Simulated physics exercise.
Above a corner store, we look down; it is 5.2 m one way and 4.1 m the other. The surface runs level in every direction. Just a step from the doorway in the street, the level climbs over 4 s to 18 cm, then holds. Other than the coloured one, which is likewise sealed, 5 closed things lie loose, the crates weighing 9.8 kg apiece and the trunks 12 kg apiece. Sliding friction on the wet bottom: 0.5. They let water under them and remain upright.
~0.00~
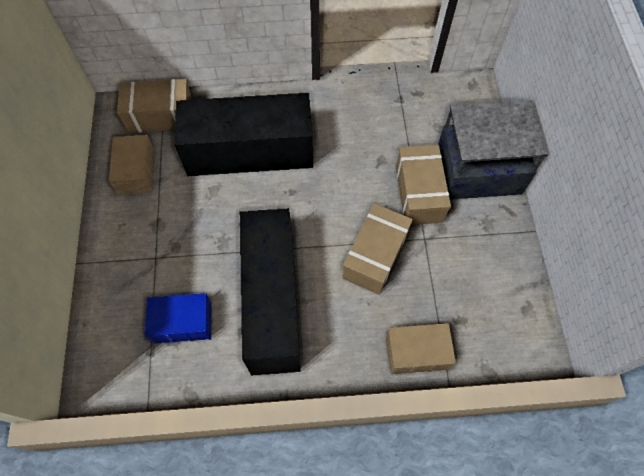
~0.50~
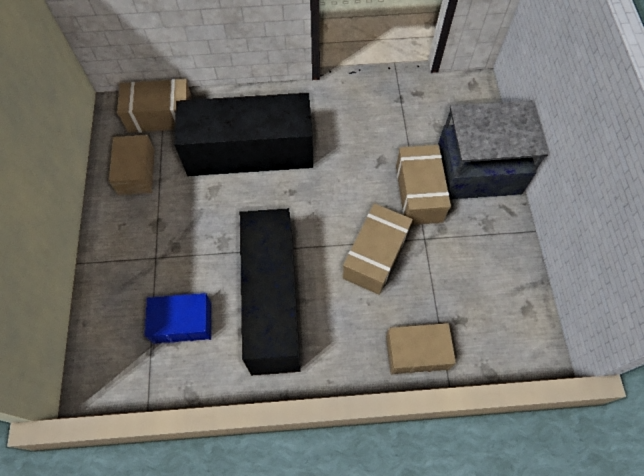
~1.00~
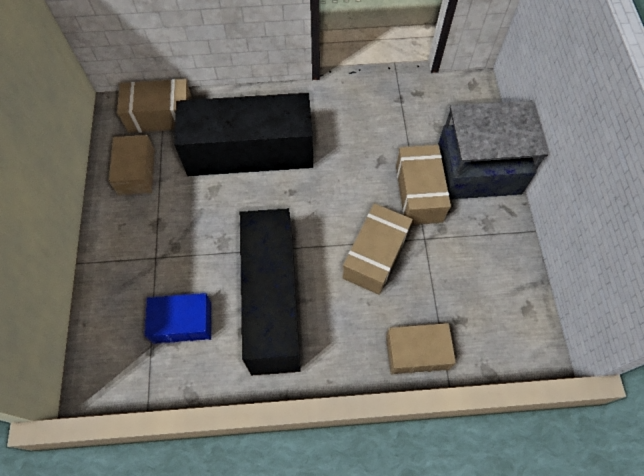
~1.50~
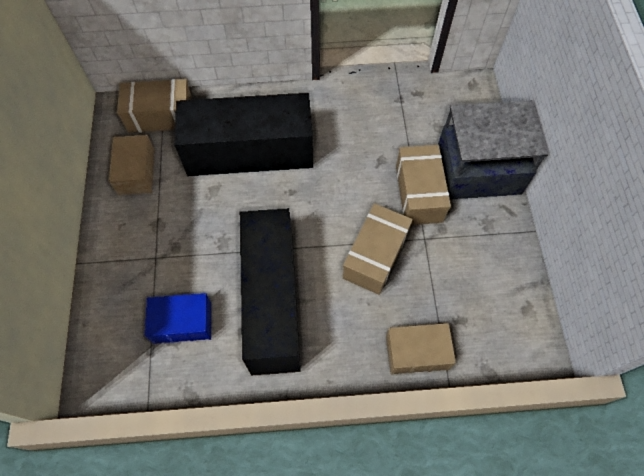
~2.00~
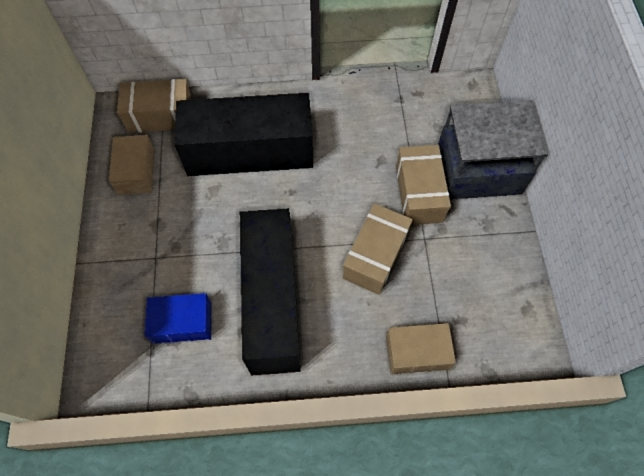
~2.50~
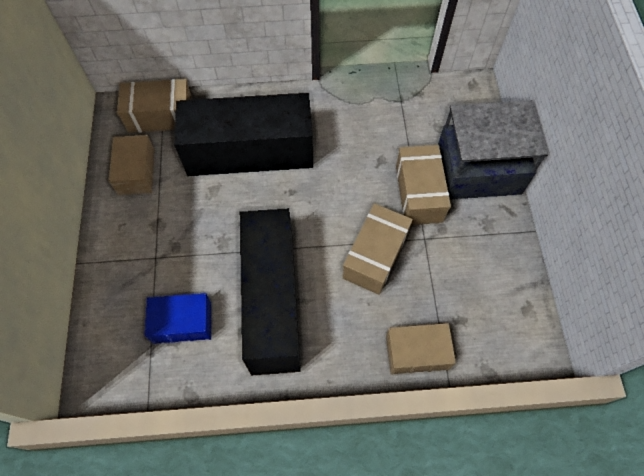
Corner store seen from above, boxes and a blue crate staying still as water begins spreading in through the doorway.
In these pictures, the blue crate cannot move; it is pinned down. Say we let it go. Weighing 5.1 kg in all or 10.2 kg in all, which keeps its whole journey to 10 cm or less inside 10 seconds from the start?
The modest weight is adequate.
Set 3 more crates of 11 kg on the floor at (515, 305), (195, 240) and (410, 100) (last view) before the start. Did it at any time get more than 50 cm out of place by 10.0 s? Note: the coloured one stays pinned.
Spot one stays inside, spot two stays inside, spot three crosses the limit.
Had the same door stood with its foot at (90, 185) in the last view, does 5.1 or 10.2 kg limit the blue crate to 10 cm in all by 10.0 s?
That way, neither mass suffices.
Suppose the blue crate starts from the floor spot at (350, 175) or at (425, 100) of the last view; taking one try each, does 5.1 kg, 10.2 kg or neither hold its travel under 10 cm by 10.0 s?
One by one: Neither mass suffices; neither mass suffices.
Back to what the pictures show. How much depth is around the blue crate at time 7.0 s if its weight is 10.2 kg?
Something like 0 centimetres.
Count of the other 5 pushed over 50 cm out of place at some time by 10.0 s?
I get 3.
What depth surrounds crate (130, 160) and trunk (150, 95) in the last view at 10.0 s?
I'd estimate 1 cm for the first and 2 cm for the second.
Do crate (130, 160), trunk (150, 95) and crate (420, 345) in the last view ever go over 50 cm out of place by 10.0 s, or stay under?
In that order: Below, below, beyond.
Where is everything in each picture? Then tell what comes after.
In the first picture, the blue crate at (176, 314) rests on the ground; water covers 0.0 m2; 0 of 6 have shifted.
In the second picture, the blue crate at (176, 314), on the bottom; 0.0 m2 under water; 0 of 6 have shifted.
In the third picture, the blue crate at (176, 314) rests on the ground; 0.0 m2 under water; 0 of 6 have shifted.
In the fourth picture, the blue crate at (176, 314) rests on the ground; 0.0 m2 under water; 0 of 6 have shifted.
In the fifth picture, the blue crate at (176, 314) rests on the ground; water covers 0.0 m2; 0 of 6 have shifted.
In the sixth picture, the blue crate at (176, 314), on the bottom; water covers 0.4 m2; 0 of 6 have shifted.
After 3.5 s the blue crate would be 0 cm from its start with 5.1 kg and 0 cm from its start with 10.2 kg; 0 cm of water round it then.
After 4.5 s the blue crate would be 0 cm from its start with 5.1 kg and 0 cm from its start with 10.2 kg; 0 cm of water round it then.
After 7.0 s the blue crate would be 0 cm from its start with 5.1 kg and 0 cm from its start with 10.2 kg; 0 cm of water round it then.
After 10.0 s the blue crate would be 0 cm from its start with 5.1 kg and 0 cm from its start with 10.2 kg; 2 cm of water round it then.
